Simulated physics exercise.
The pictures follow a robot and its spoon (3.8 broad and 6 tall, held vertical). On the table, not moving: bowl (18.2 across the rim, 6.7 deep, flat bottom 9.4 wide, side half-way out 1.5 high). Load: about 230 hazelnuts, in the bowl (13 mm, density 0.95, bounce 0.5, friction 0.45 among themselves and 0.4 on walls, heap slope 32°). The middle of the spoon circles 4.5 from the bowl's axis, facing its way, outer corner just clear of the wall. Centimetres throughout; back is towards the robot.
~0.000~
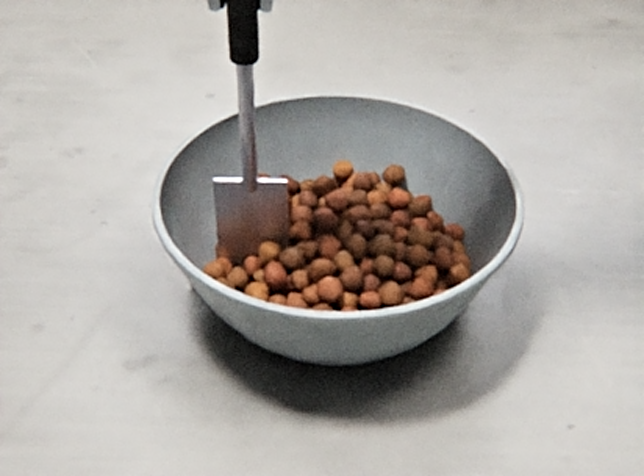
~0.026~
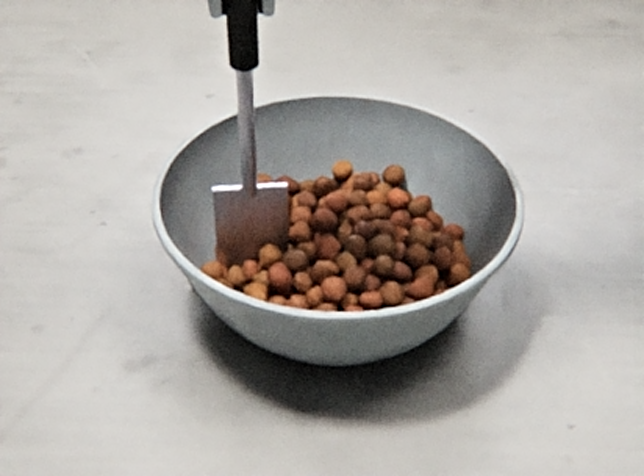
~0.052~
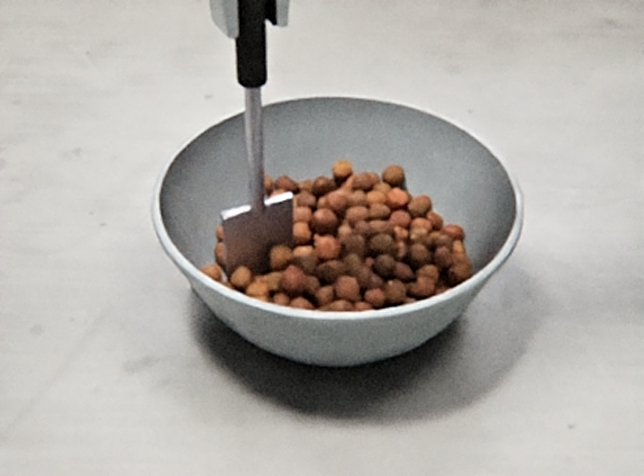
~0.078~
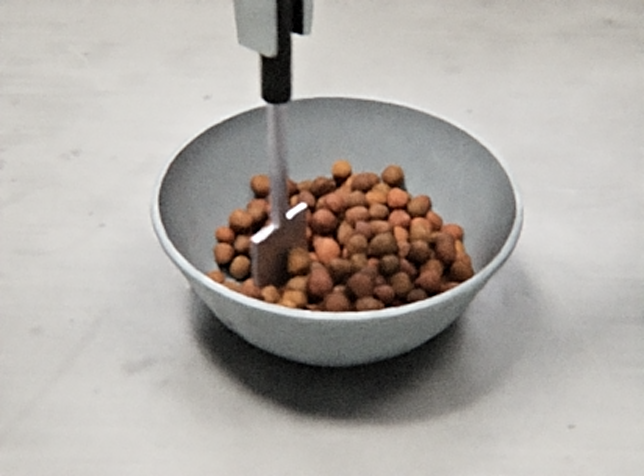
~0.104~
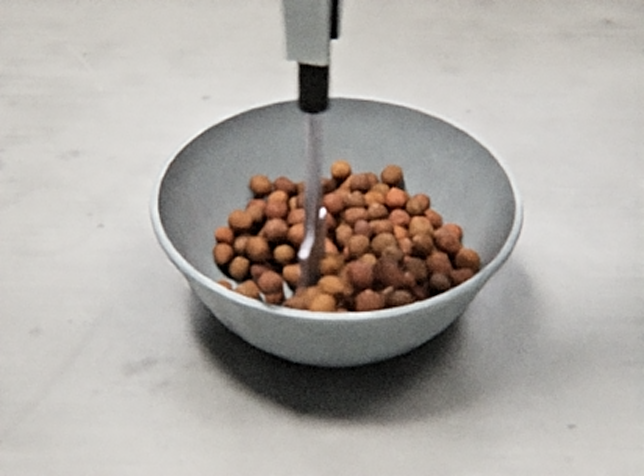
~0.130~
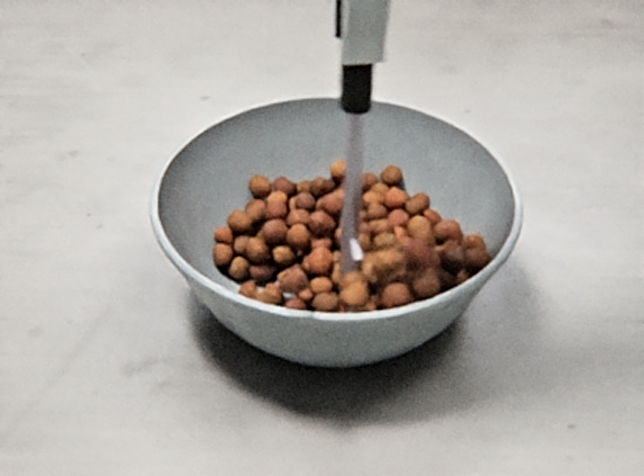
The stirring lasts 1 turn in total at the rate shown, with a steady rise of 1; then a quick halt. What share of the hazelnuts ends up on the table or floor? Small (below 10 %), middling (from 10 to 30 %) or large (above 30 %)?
Answer: Middling; from 10 to 30 % of the hazelnuts finish on the table or floor.
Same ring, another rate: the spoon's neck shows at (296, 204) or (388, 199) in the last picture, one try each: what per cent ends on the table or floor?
Some 5 and 30 per cent.
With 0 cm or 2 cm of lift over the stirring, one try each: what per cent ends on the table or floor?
Some 25 and 15 per cent.
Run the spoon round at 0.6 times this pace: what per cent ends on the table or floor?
Some 5 per cent.
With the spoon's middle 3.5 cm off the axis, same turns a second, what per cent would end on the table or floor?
It would be near 10 per cent.
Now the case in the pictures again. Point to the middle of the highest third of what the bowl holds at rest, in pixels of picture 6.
At about (272, 291).
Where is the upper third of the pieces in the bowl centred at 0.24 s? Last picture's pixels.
Near (434, 182).
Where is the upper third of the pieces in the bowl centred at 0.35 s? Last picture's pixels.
Around (267, 160).
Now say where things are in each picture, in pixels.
The spoon neck at (249, 156), 0° round; upper third of the load around (349, 248), from x 215 to 460, top at y 170; 234 in the bowl, in the first picture.
The spoon neck at (249, 162), 8° round; upper third of the load around (347, 250), from x 210 to 460, top at y 170, in the second picture.
The spoon neck at (256, 180), 29° round; upper third of the load around (346, 255), from x 210 to 460, top at y 170, in the third picture.
The spoon neck at (279, 197), 52° round; upper third of the load around (353, 265), from x 215 to 460, top at y 170, in the fourth picture.
The spoon neck at (313, 207), 76° round; upper third of the load around (361, 268), from x 220 to 470, top at y 170, in the fifth picture.
The spoon neck at (352, 208), 99° round; upper third of the load around (393, 265), from x 220 to 475, top at y 170; 233 in the bowl, 1 in flight or on the tool, in the sixth picture.
After 0.24 s, 196° round, highest piece 11 above the table; 222 in the bowl, 12 in flight or on the tool.
After 0.35 s, 293° round, highest piece 10 above the table; 205 in the bowl, 13 on the table or floor, 16 in flight or on the tool.
After 0.60 s, 0° round, highest piece 7 above the table; 188 in the bowl, 45 on the table or floor, 1 in flight or on the tool.
After 1.30 s, 0° round, highest piece 6 above the table; 188 in the bowl, 46 on the table or floor.
In the end, 188 in the bowl, 46 on the table or floor. That is 20 % on the table or floor.
